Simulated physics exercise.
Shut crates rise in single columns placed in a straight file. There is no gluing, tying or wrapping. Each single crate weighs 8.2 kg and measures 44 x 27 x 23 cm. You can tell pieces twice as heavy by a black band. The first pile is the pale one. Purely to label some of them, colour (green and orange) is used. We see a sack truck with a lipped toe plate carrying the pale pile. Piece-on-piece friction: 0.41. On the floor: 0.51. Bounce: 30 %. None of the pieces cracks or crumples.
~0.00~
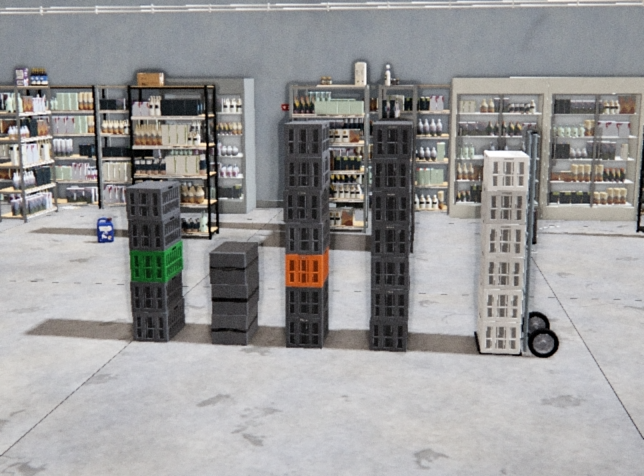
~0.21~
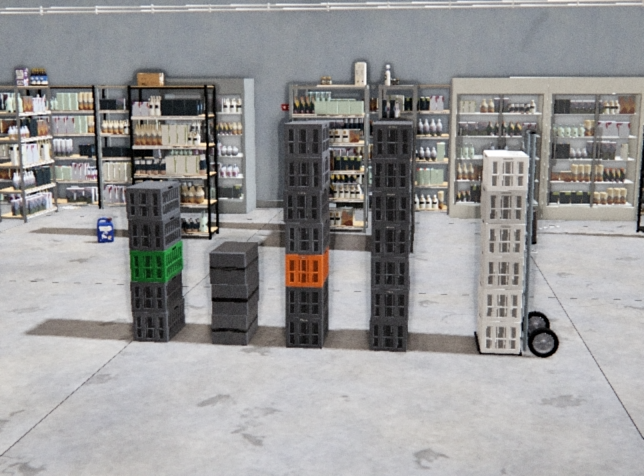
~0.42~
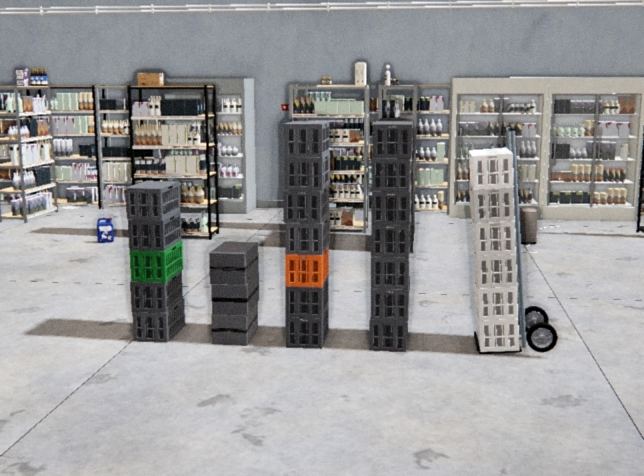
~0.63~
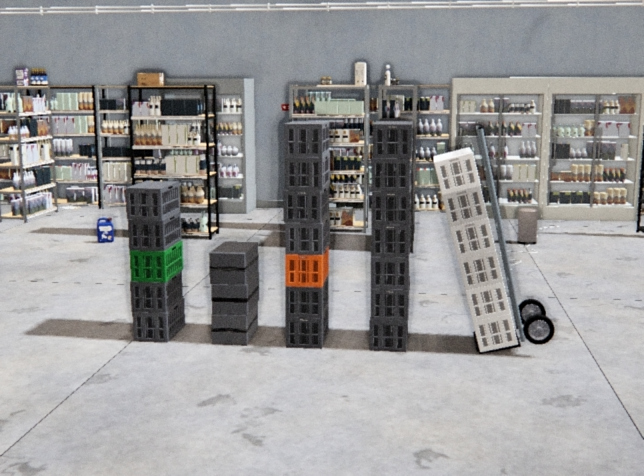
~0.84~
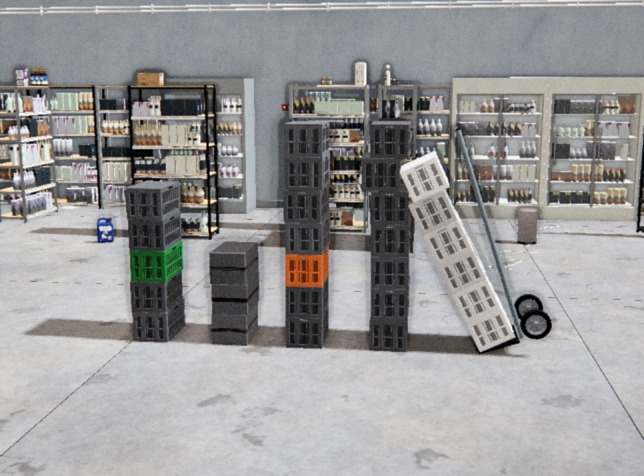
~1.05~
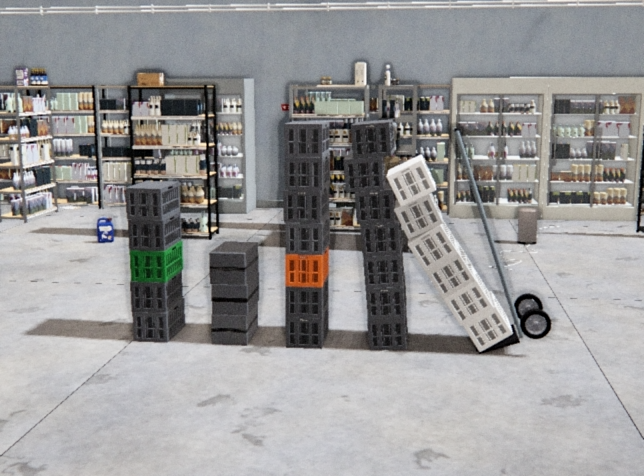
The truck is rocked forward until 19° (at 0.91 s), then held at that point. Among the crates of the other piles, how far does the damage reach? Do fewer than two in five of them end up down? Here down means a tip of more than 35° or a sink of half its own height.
No, more than two in five.
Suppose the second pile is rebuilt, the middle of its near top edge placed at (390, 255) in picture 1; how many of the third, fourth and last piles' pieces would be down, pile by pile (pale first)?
Down by pile: Third 0, fourth 0, last 0.
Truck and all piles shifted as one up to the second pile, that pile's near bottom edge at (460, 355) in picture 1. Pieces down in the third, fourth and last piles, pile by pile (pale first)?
Pile by pile, third 6, fourth 3, last 5.
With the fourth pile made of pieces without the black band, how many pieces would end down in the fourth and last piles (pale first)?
Fourth 3, last 5.
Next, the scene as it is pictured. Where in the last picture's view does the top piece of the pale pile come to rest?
(324, 257).
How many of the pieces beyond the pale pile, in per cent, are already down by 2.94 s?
95 %.
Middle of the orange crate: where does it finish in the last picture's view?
I'd point at about (235, 284).
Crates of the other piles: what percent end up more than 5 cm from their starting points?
Result: 95 per cent.
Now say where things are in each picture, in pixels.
In the first picture (we follow the side turned to the camera), truck frame (533, 179) 0° forward; orange crate (303, 271); green crate (148, 267); no other piece has moved.
The second picture shows truck frame (532, 179) 0° forward; green crate (148, 267).
The third picture shows truck frame (515, 175) 5° forward, top of the pale pile leaning 4°; green crate (148, 267); no other piece has moved.
The fourth picture shows truck frame (490, 173) 13° forward, top of the pale pile leaning 15°; orange crate (304, 271); no other piece has moved.
The fifth picture shows truck frame (471, 173) 19° forward, top of the pale pile leaning 25°; green crate (148, 267); one has shifted.
The sixth picture shows truck frame (470, 173) 19° forward, top of the pale pile leaning 26°; orange crate (304, 271); green crate (148, 267); steepest lean 5°, the crate at (371, 141); 7 stirred so far.
Around 1.62 s, 6 of the pale pile down; none of the 22 other crates down, 13 disturbed; orange crate tipped 8°.
Around 2.18 s, 6 of the pale pile down; 14 of the 22 other crates down; orange crate tipped 35°; green crate tipped 3°.
Around 2.94 s, 6 of the pale pile down; 21 of the 22 other crates down; green crate on its side; orange crate tipped 47°, 17 cm lower.
Finally (4.3 s), 6 of the pale pile down; 21 of the 22 other crates down; green crate upside down; orange crate tipped 48°, 17 cm lower. That is 95 per cent. Seen by the last camera, middles, green crate near (39, 308), orange crate near (235, 284).
